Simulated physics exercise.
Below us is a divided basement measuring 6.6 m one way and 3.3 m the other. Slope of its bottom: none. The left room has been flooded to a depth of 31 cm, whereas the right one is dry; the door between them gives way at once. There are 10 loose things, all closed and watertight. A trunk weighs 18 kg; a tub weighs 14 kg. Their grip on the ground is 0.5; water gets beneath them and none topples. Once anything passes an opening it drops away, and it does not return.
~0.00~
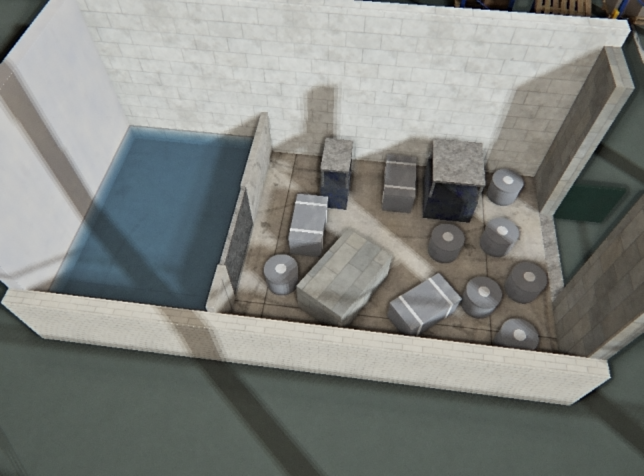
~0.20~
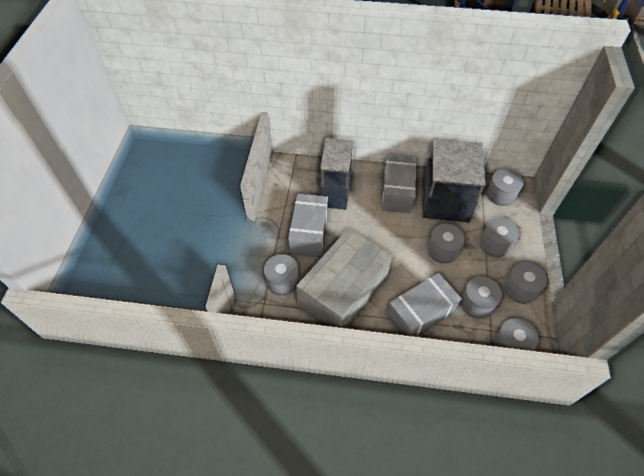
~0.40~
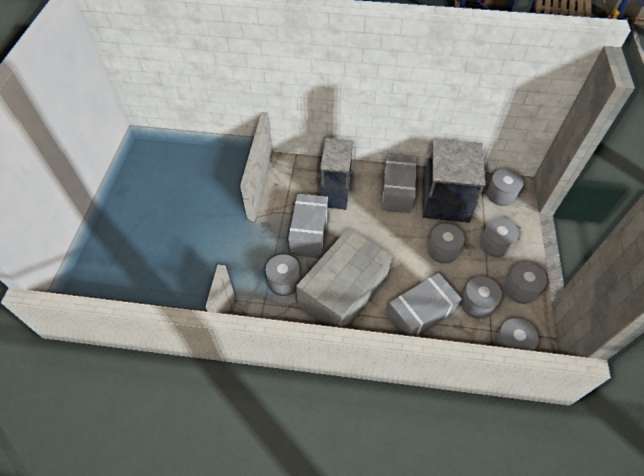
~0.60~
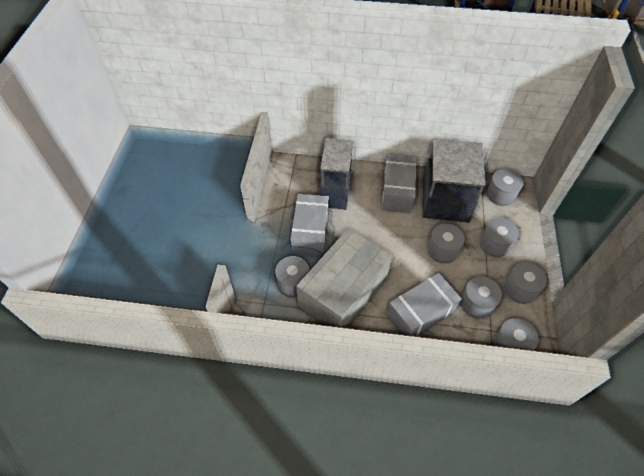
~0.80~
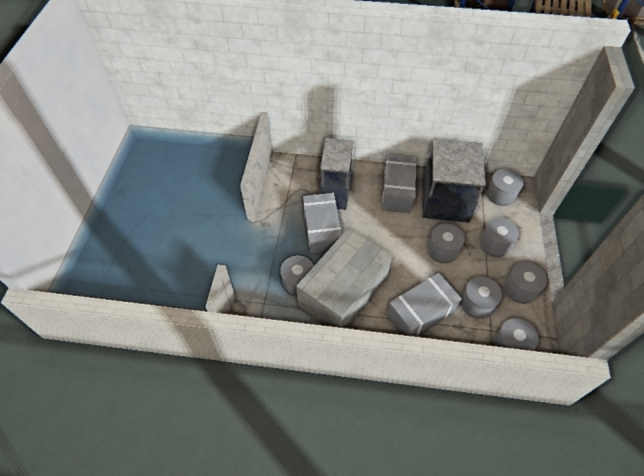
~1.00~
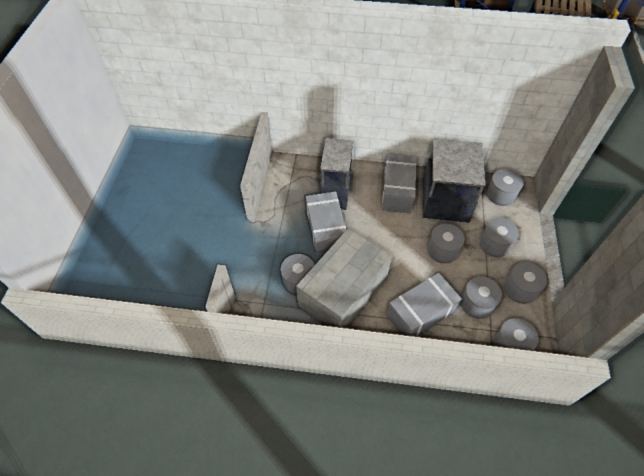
The clip opens on a roofless pale-walled room split by a partition, with blue water at left and scattered boxes and drums on dry floor at right. The partition's middle section gives way, water spreads through the gap, and a nearby drum, then a box, shift slightly right.
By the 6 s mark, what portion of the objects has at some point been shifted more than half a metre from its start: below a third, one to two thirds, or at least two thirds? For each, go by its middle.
Below a third.
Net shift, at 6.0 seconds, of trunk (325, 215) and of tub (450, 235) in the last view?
Put simply, 20 cm for the first and 5 cm for the second.
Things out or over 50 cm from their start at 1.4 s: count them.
Tally: 0.
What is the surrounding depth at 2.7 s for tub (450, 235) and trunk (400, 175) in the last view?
First about 2 cm, second about 8 cm.
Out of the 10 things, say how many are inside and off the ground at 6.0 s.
Total: 4.
After 1.4 s 0 of 10 are over 50 cm from their spots; 1 afloat.
After 2.7 s 0 of 10 are over 50 cm from their spots; 3 afloat.
After 4.2 s 0 of 10 are over 50 cm from their spots; 3 afloat.
After 6.0 s 1 of 10 are over 50 cm from their spots, and 1 have been at some point; 4 afloat.
